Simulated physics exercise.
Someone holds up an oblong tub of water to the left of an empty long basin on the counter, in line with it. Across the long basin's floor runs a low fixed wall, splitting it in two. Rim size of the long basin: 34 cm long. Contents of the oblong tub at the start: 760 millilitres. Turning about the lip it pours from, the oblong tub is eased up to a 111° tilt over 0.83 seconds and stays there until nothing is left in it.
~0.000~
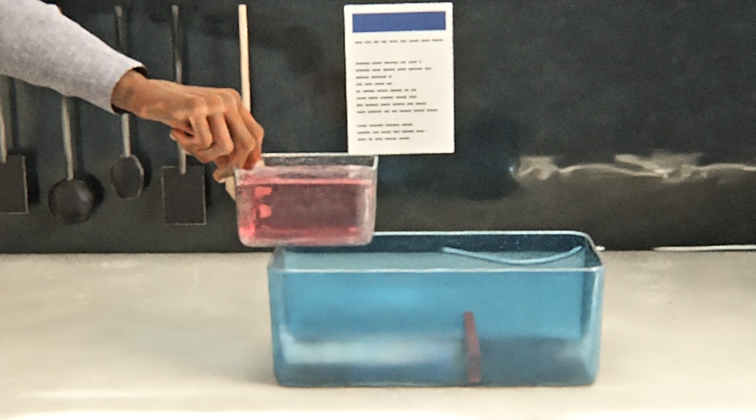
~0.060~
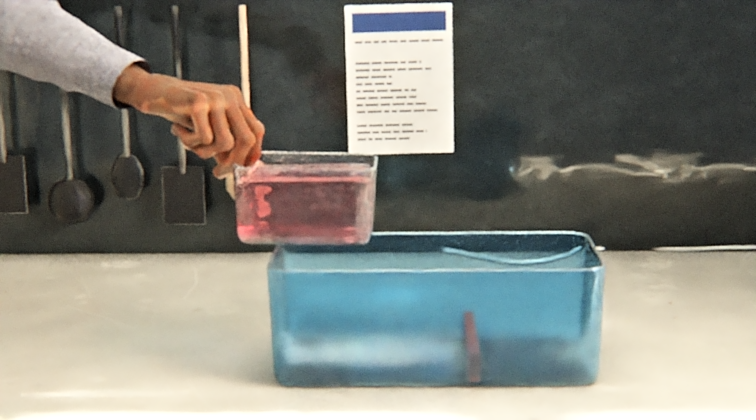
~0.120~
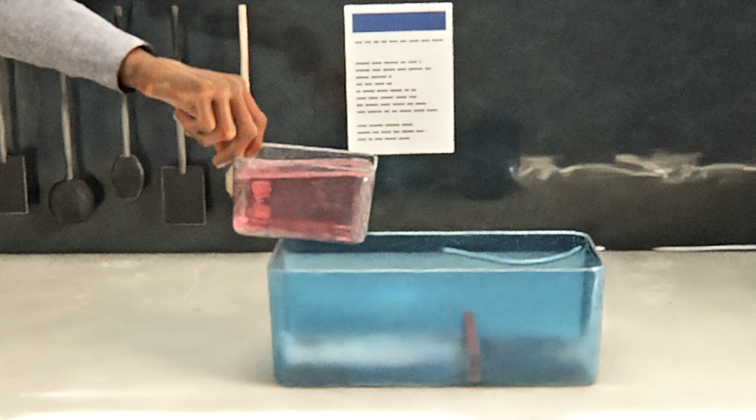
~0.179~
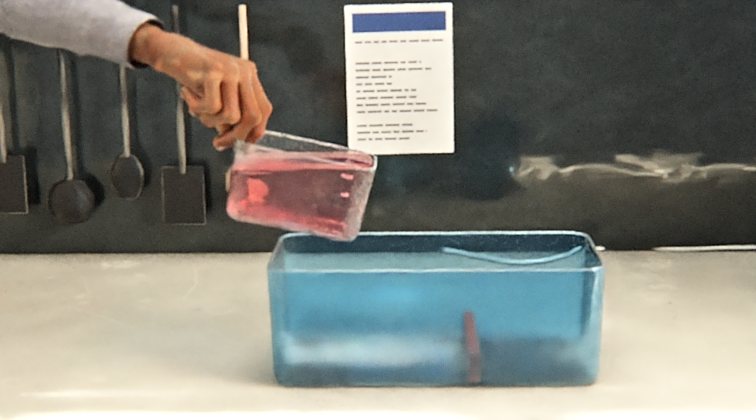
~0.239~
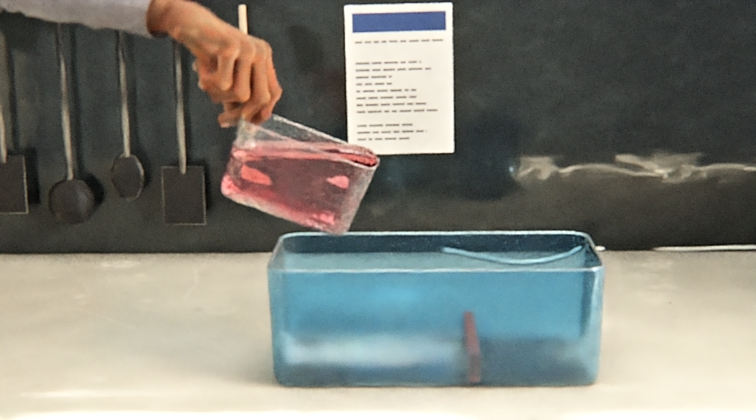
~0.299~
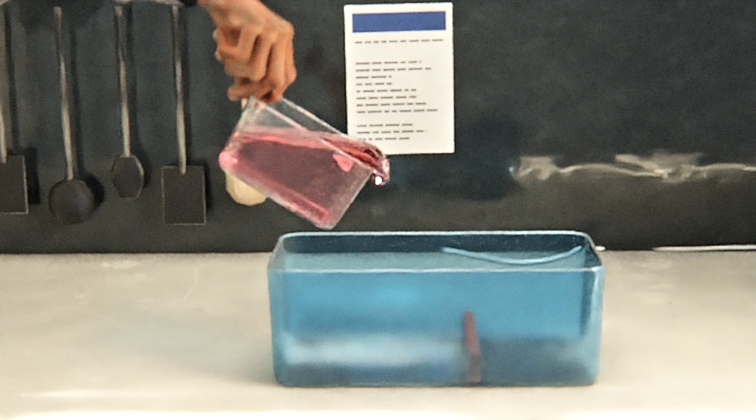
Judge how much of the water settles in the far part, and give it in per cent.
Some 57 per cent settles in the far part.
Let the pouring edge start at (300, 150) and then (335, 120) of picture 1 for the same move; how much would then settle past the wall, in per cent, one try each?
Result: 20 per cent, then 45 per cent.
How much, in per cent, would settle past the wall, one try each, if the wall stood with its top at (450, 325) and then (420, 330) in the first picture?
I'd say 80 percent on the first go, 85 percent on the next.
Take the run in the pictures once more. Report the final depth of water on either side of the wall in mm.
Left roughly 10 mm; right roughly 24 mm.
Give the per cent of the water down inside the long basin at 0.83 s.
My estimate is about 90 percent.
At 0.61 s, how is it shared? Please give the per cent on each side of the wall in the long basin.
Left roughly 12 per cent, right roughly 14.
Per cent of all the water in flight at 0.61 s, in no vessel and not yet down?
44 %.
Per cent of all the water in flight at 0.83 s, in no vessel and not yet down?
Close to 8 in every hundred parts.
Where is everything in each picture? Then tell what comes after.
It leans 0°; its right rim is at (375, 164); the water meets the walls at (241, 174) and (374, 173); the long basin's rim runs from (275, 253) to (596, 251); the wall's top is at (471, 333), in the first frame.
It leans 1°; its right rim is at (375, 164); the water meets the walls at (241, 173) and (373, 171), in the second frame.
It leans 6°; its right rim is at (375, 164); the water meets the walls at (240, 168) and (372, 166), in the third frame.
It leans 12°; its right rim is at (375, 164); the water meets the walls at (238, 160) and (374, 160), in the fourth frame.
It leans 21°; its right rim is at (374, 164); the water meets the walls at (236, 149) and (372, 156); 2 per cent is over the edge, in the fifth frame.
It leans 32°; its right rim is at (374, 164); the water meets the walls at (233, 138) and (375, 154); 6 per cent is over the edge, in the sixth frame.
After 0.61 s the tilt is 93° and 29 per cent is still to pour, 13 is left of the wall and 14 right of it.
After 0.83 s the tilt is 111° and 2 per cent is still to pour, 21 is left of the wall and 69 right of it.
After 1.07 s the tilt is 111° and 0 per cent is still to pour, 36 is left of the wall and 63 right of it.
After 1.33 s the tilt is 111° and 0 per cent is still to pour, 41 is left of the wall and 58 right of it.
In the end 42 per cent lies left of the wall, 57 right of it and 2 outside.
